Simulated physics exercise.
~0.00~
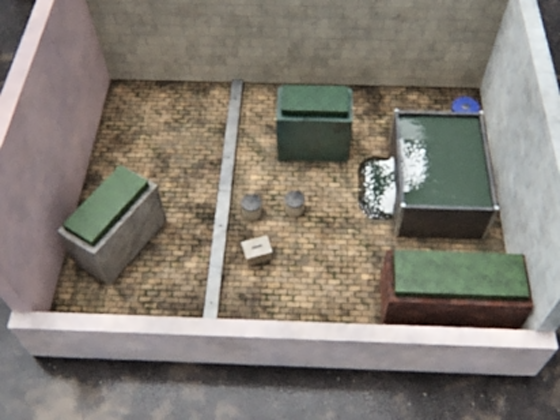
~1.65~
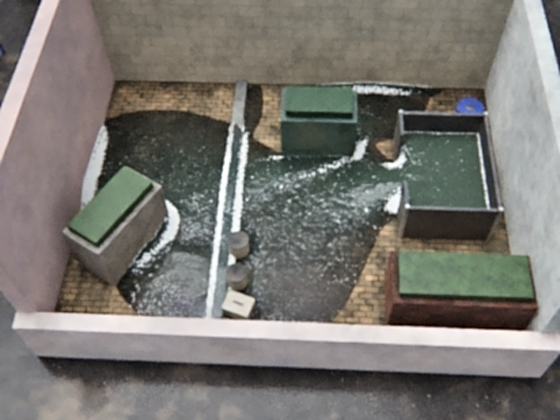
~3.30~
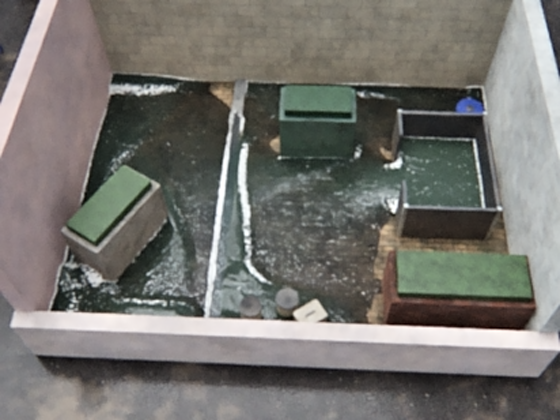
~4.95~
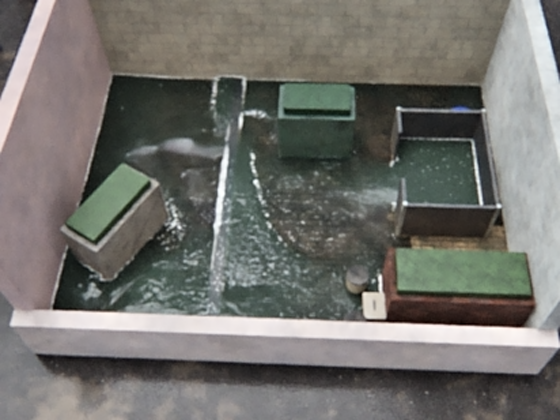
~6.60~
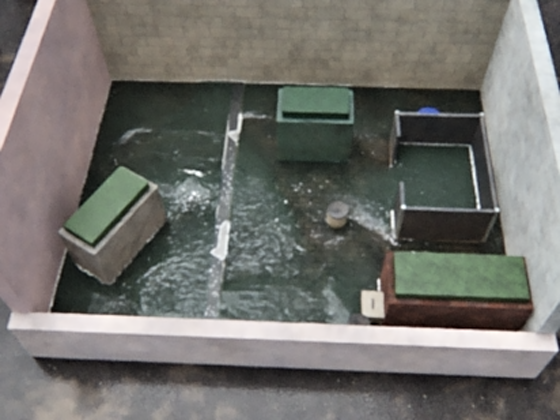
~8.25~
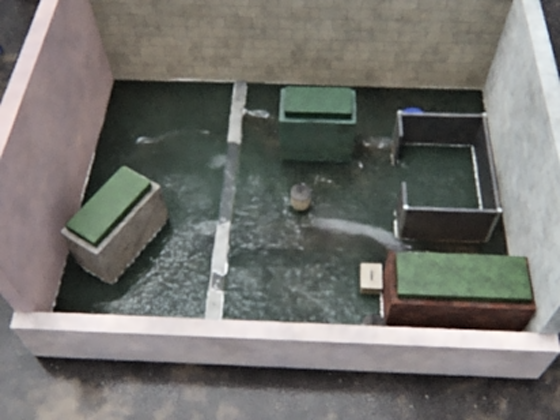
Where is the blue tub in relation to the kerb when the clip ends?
It is still on the right side of the kerb, well short of it, near the back wall behind the tank.
